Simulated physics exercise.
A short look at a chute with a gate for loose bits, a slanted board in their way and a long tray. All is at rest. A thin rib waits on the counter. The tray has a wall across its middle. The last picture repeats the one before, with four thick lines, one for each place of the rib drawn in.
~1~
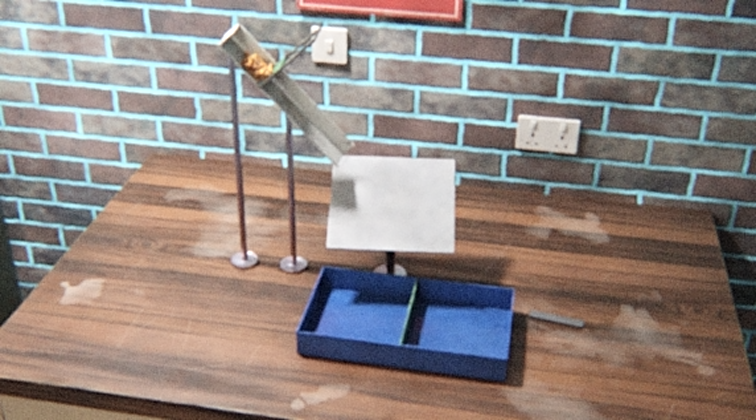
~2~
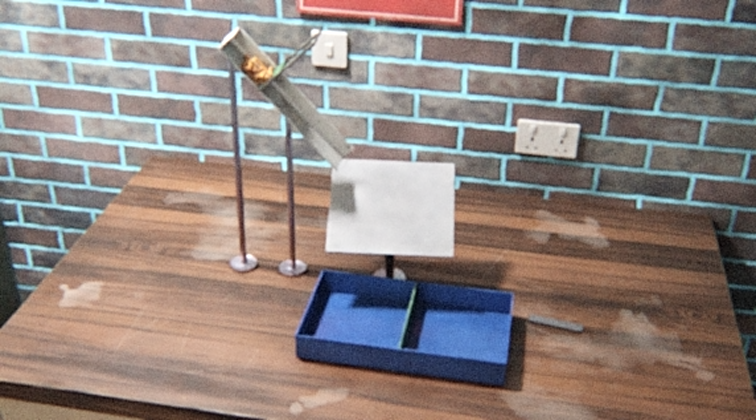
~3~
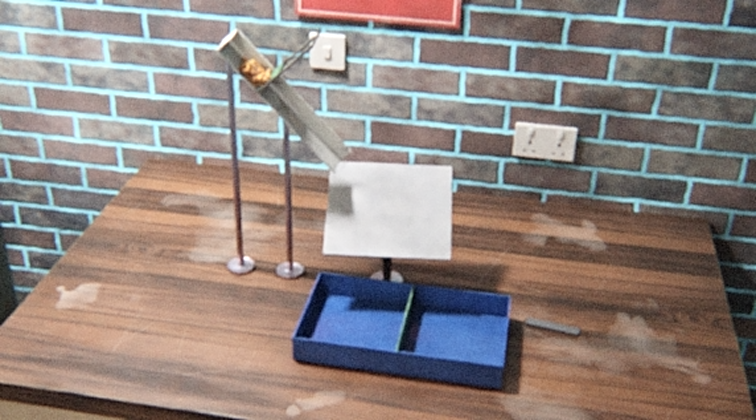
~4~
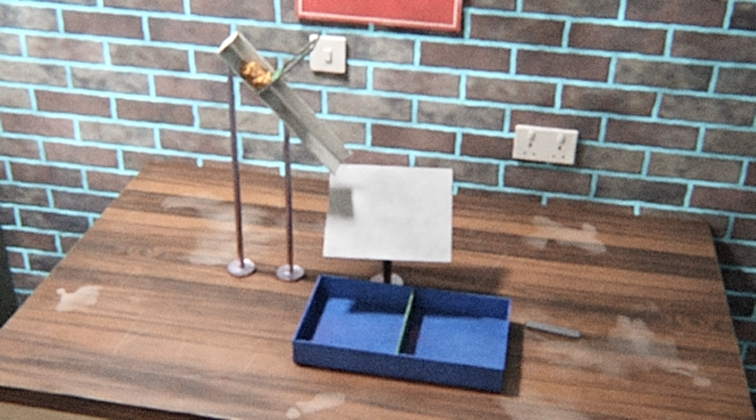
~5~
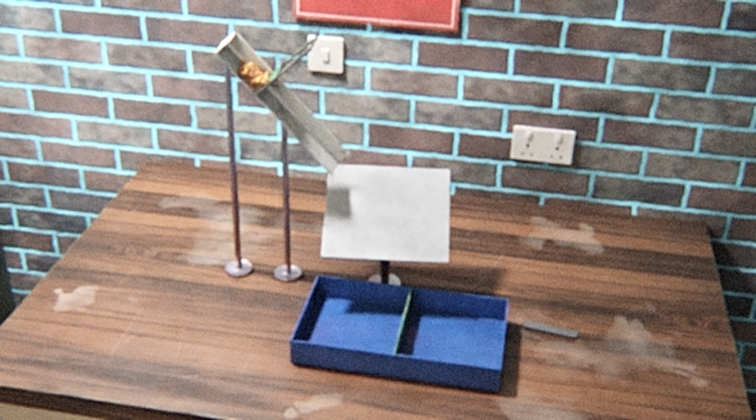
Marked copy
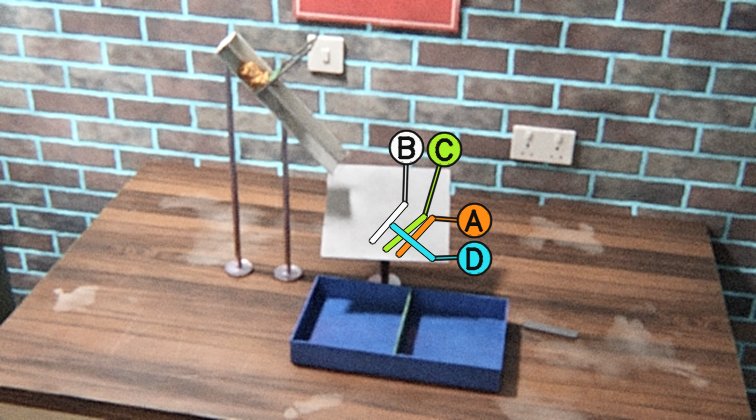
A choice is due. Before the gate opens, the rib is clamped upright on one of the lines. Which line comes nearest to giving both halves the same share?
I would pick line D.
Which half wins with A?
The left half.
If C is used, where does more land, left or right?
The left half.
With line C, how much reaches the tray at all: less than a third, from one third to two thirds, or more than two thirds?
Line C gives more than two thirds.
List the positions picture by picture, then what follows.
Load behind the gate at (258, 68), roasted chickpeas; lip of the chute at (340, 161), sloping fairly steeply, in the first picture.
Middle of the board at (392, 206), tilted fairly steeply; middle of its low edge at (389, 254); of its high edge at (394, 161), in the second picture.
Front corners of the tray at (293, 337) and (503, 366); front end of its middle wall at (396, 351); gate still shut at (277, 72), in the third picture.
Middle of the load at (256, 76); lip at (337, 170), in the fourth picture.
Middle of the load at (254, 76); lip at (335, 170), in the fifth picture.
On the marked copy, line A from (432, 218) to (399, 254); line B from (404, 204) to (372, 240); line C from (424, 216) to (386, 248); line D from (392, 225) to (432, 258).
With A, of what is caught, nearly all in the left half, a small part in the right.
With B, of what is caught, nearly all in the left half, a stray few in the right.
With C, of what is caught, nearly all in the left half, a stray few in the right.
With D, of what is caught, about a third in the left half, about two thirds in the right.
